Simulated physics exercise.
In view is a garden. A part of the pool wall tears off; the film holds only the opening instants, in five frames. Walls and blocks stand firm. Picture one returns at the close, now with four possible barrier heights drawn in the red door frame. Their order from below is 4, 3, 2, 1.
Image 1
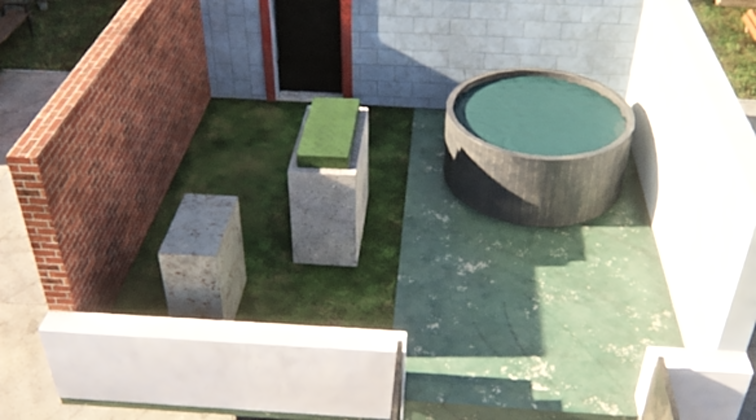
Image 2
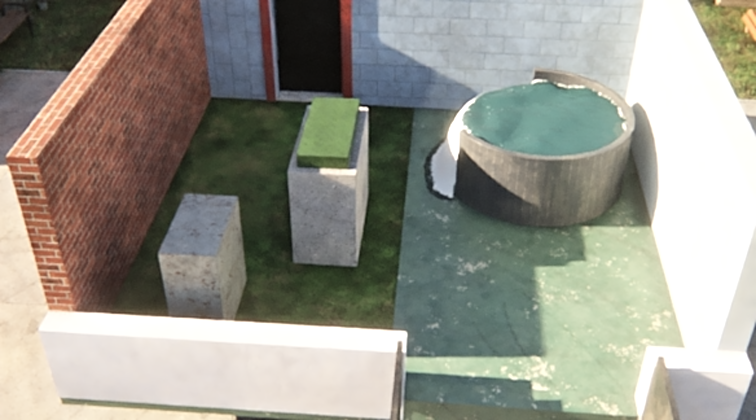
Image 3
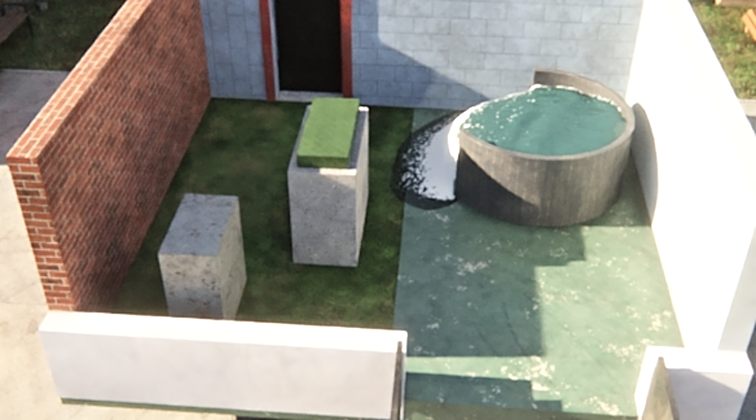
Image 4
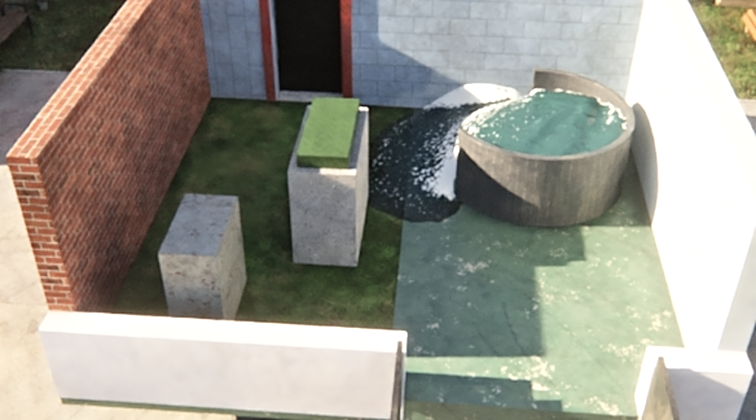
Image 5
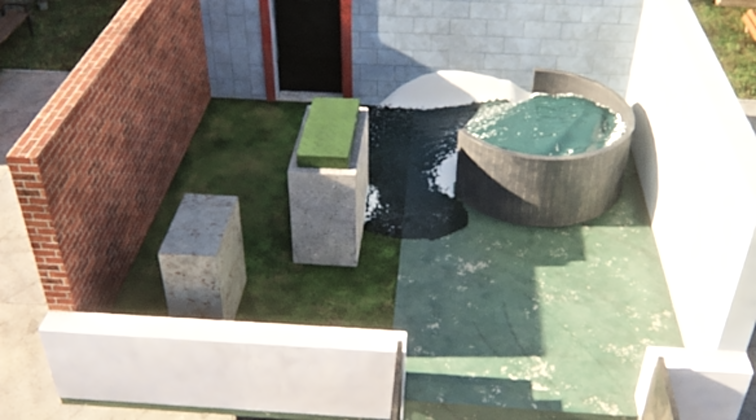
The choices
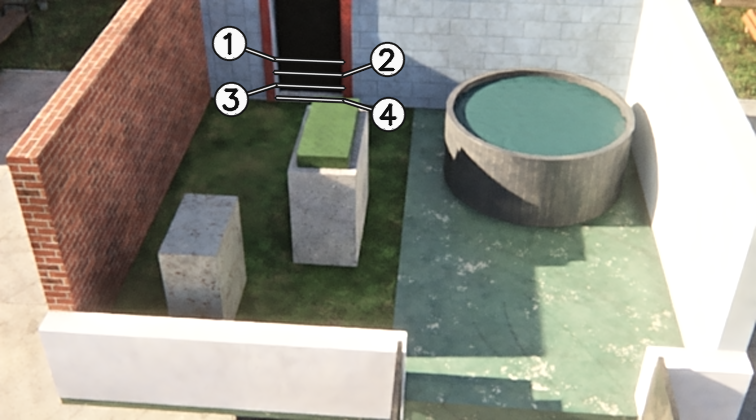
Water poured out through a gap in the back left side of the round pool in a walled garden, then spread across the green paving and onto the grass, reaching the taller block.
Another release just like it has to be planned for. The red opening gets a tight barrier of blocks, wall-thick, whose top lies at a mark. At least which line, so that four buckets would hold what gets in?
3 will do.
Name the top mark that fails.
That is mark 4.
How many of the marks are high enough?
Three.
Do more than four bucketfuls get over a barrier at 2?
No, that is safe.
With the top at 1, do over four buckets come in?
No.
In white, 1 at (308, 60); 2 at (309, 73); 3 at (309, 86); 4 at (310, 99); from the bottom up 4, 3, 2, 1.
If 1 is chosen, nothing gets over.
If 2 is chosen, nothing gets over.
If 3 is chosen, a splash gets over, under a bucket.
If 4 is chosen, some 20 bucketfuls get in.
